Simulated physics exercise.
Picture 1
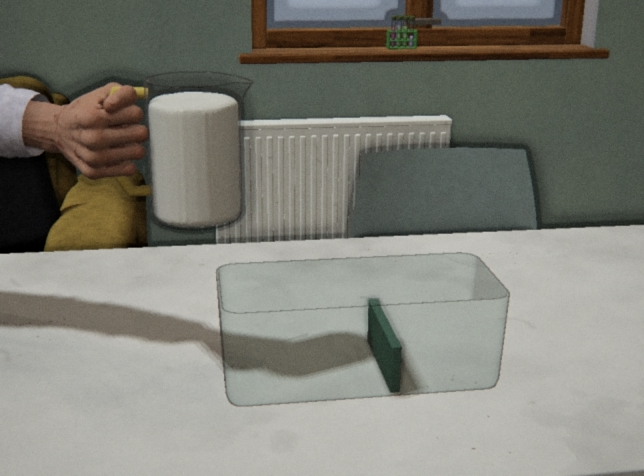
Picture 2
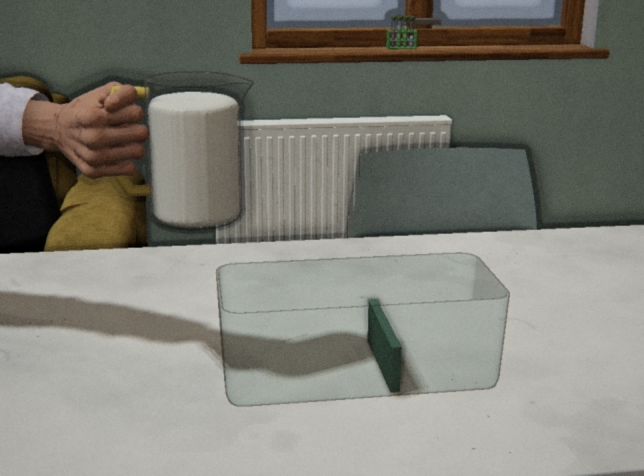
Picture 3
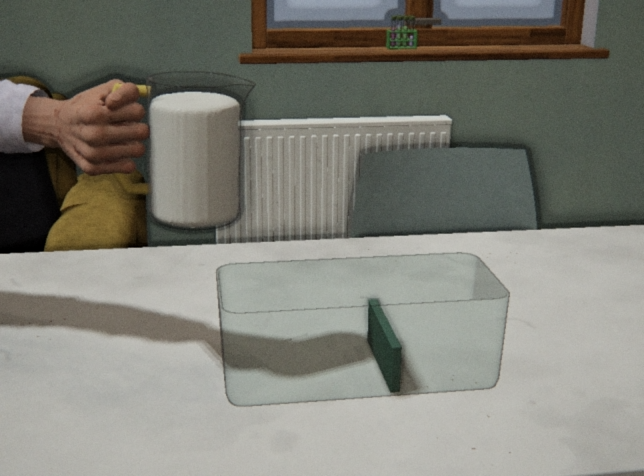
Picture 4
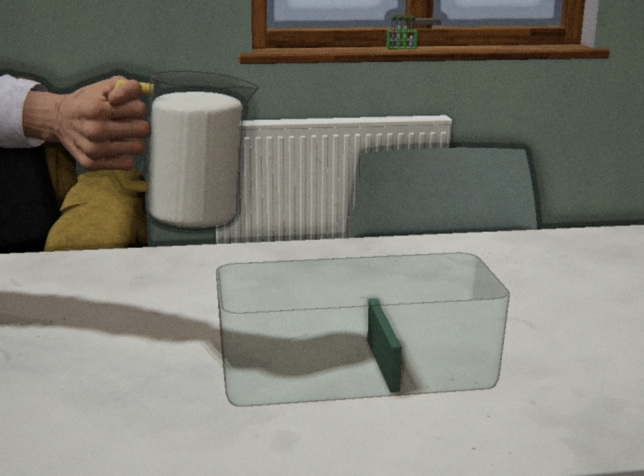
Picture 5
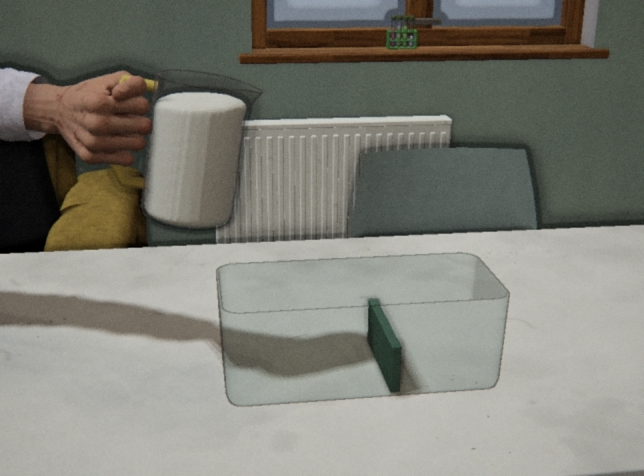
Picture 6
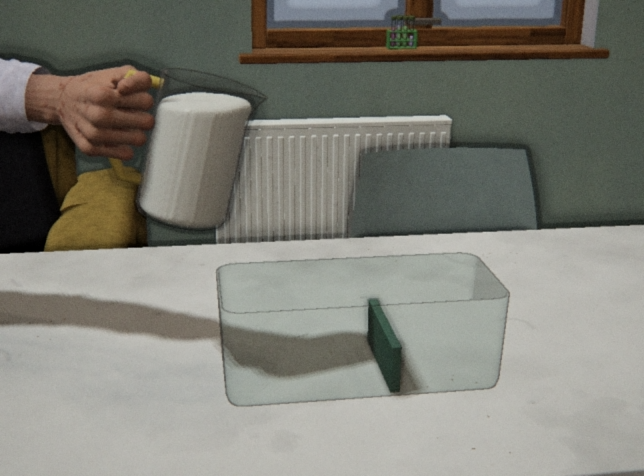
Above the left end of a clear basin with a low green wall inside, a hand held a jug of milk nearly still, then gradually tilted it a little to the right.
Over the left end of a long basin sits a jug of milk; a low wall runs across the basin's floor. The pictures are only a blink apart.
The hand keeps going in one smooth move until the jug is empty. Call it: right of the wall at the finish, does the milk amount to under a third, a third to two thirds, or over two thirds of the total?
Under a third of the total.
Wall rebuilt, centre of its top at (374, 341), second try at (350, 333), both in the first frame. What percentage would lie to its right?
Note: Roughly 10 % in case one, 50 % in case two.
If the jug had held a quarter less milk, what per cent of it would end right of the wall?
It comes to around 0 percent.
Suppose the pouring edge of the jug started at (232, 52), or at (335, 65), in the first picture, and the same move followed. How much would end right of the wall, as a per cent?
Roughly 5 percent on the first try and 95 percent on the second.
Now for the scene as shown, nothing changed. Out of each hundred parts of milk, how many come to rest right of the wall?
About 5 per cent.
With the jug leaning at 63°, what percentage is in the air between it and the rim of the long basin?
Near 10 %.
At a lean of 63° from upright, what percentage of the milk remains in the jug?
Near 90 in a hundred still remains.
A moment on, the jug is tipped part way and 89 per cent is still to pour, 1 is left of the wall and 0 right of it.
Next, the jug is tipped on its side and 54 per cent is still to pour, 27 is left of the wall and 0 right of it.
Then the jug is tipped on its side and 17 per cent is still to pour, 70 is left of the wall and 2 right of it.
Later the jug is tipped on its side and 5 per cent is still to pour, 88 is left of the wall and 3 right of it.
Finally, 94 per cent lies left of the wall, 3 right of it and 2 outside.
